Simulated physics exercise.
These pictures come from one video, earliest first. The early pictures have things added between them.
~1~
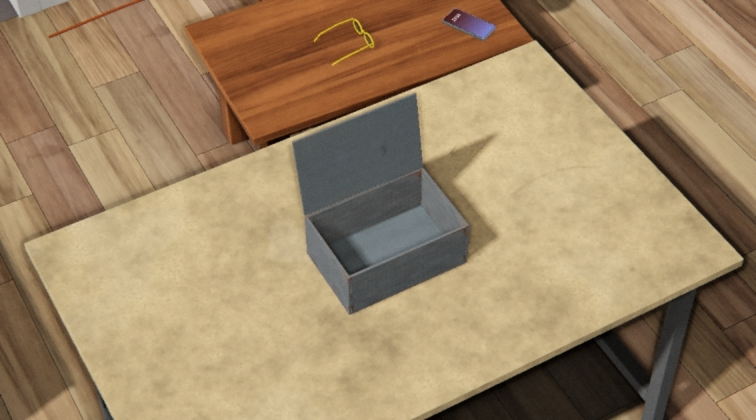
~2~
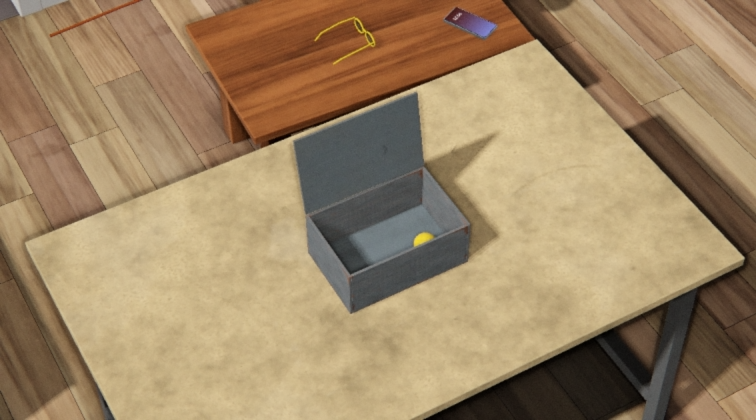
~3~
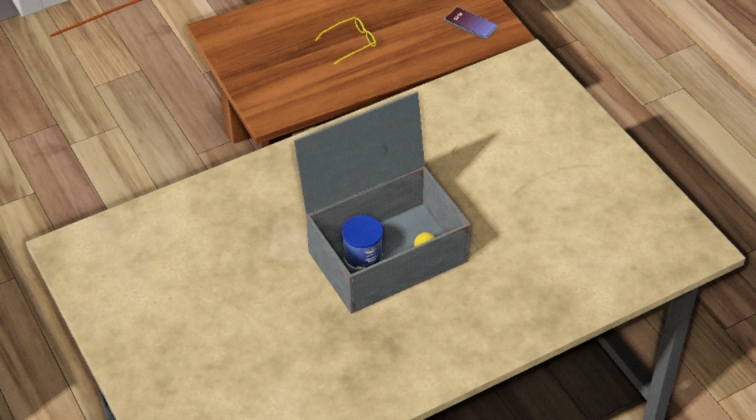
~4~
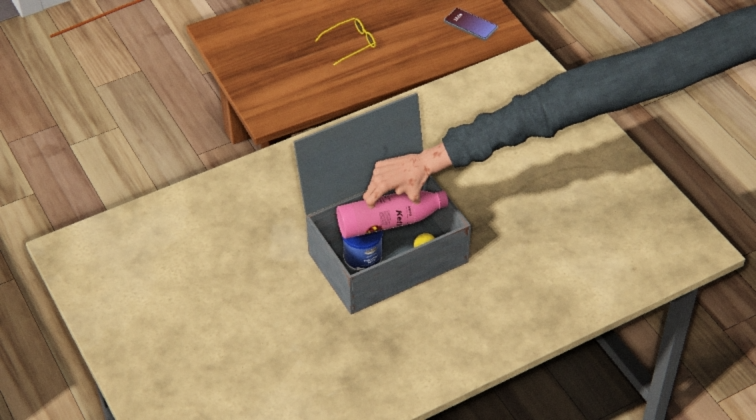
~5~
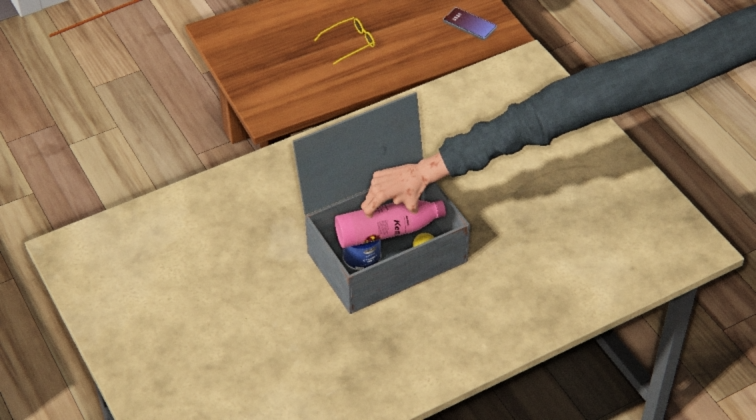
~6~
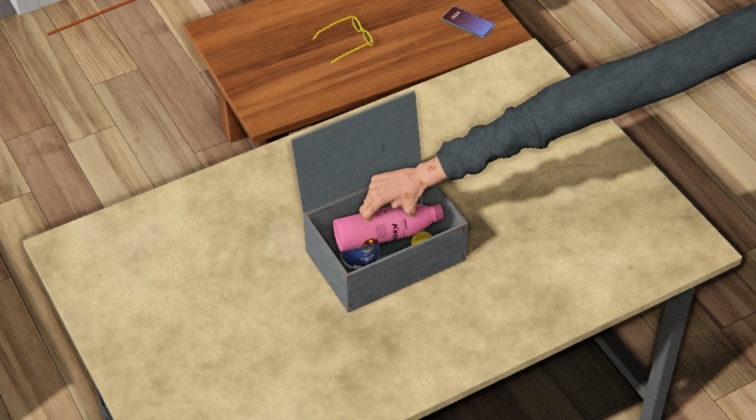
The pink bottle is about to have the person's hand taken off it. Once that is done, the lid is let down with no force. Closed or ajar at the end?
Lid unobstructed.
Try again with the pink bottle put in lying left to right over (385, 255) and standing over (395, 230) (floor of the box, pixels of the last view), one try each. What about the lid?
The first attempt leaves the lid fully closed, while the second leaves it partly open.
Then, 1.00 s past the last view, lid starting down; pink bottle displaced about its own width near (404, 257); yellow lemon displaced about its own width.
Then, 1.80 s past the last view, lid 43° above the rim; pink bottle displaced about its own width near (404, 257); yellow lemon displaced well along.
Finally, lid shut; moved from the start, pink bottle and yellow lemon; blue tin still in place. Final places as the last picture's camera would see them, pink bottle near (405, 257).
